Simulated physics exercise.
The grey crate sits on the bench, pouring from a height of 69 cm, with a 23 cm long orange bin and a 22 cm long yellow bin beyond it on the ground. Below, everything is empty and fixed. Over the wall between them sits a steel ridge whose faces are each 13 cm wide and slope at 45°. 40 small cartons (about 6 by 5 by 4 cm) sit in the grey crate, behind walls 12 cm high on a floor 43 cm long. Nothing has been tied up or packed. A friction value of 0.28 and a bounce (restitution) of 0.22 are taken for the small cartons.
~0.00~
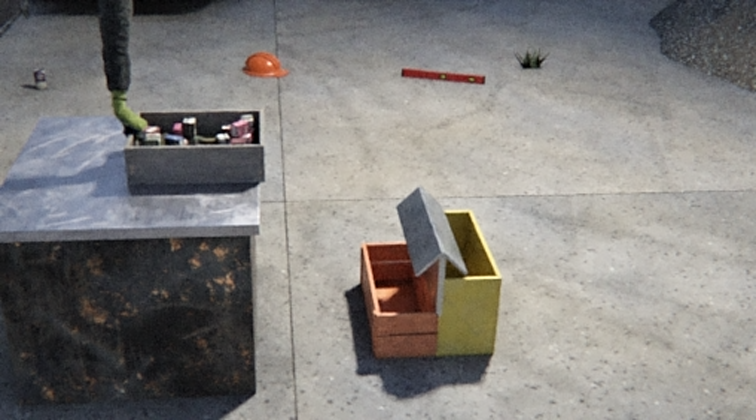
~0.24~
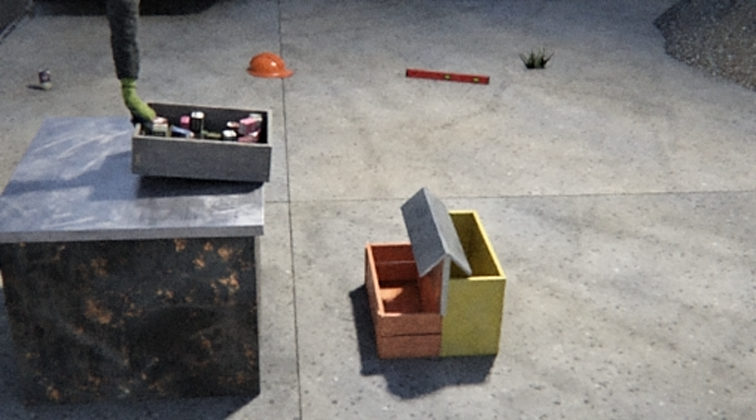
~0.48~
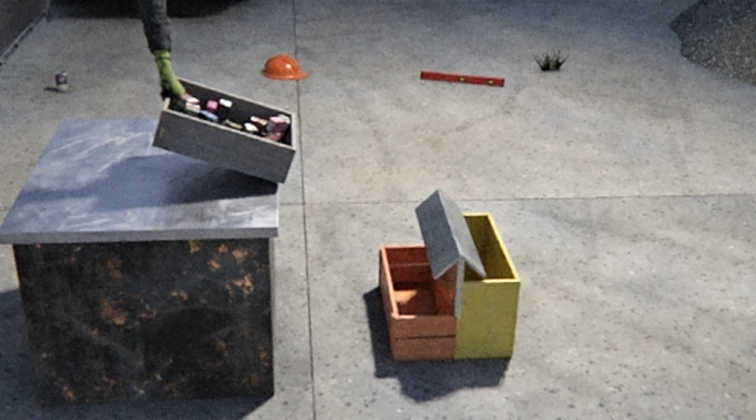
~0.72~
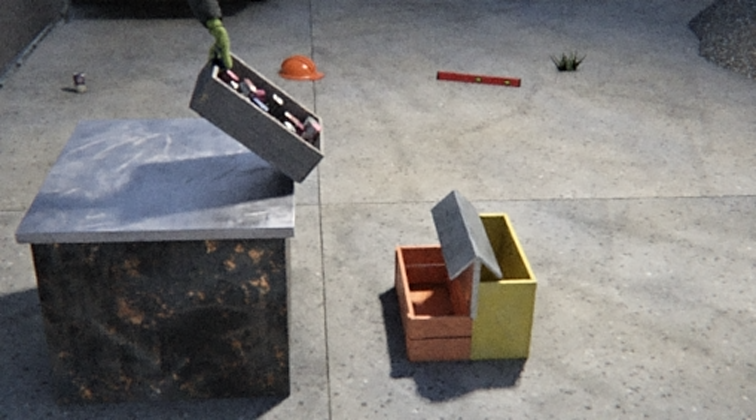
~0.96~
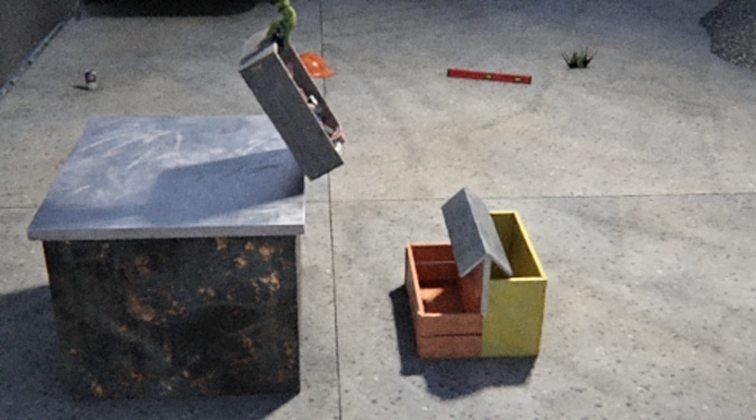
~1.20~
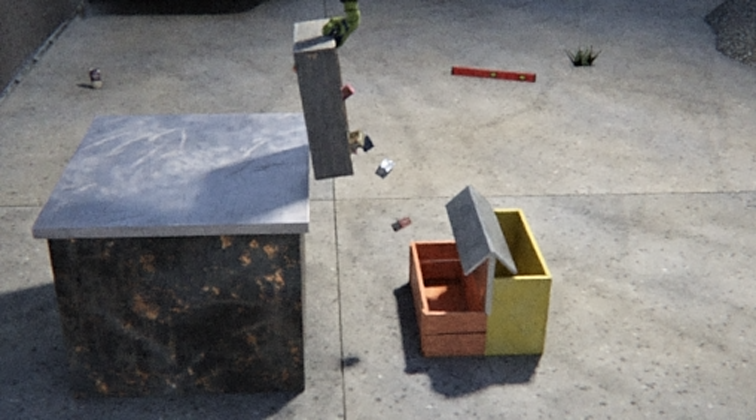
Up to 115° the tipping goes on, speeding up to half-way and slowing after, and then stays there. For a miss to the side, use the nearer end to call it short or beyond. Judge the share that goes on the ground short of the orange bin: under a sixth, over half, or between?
I'd reckon the ground short of the orange bin takes above half of the load.
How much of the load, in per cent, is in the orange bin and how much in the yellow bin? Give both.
About 30 in a hundred first and about 0 in a hundred second.
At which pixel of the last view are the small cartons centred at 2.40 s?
Look around pixel (402, 305).
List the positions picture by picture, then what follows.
In the first picture (we follow the rim corner now nearest the camera; the camera pans a little), grey crate at (128, 147); yellow bin at (445, 279); tilt 0°; nothing out yet.
In the second picture, grey crate at (136, 136); tilt 5°.
In the third picture, grey crate at (166, 110); tilt 19°.
In the fourth picture, grey crate at (216, 78); tilt 39°.
In the fifth picture, grey crate at (277, 54); tilt 61°.
In the sixth picture, grey crate at (335, 50); yellow bin at (494, 278); tilt 82°; 4 out, the lowest carton at (402, 224).
After 1.39 s, tilt 97°; 34 still in the grey crate and 6 in the air.
After 1.63 s, tilt 111°; 32 still in the grey crate, 3 in the orange bin, 2 on the ground short of the orange bin and 3 in the air.
After 1.97 s, tilt 115°; 4 still in the grey crate, 10 in the orange bin, 7 on the ground short of the orange bin and 19 in the air.
Outcome (at 2.40 s), 12 in the orange bin and 28 on the ground short of the orange bin. Asked share, 28 of 40, 70 per cent.
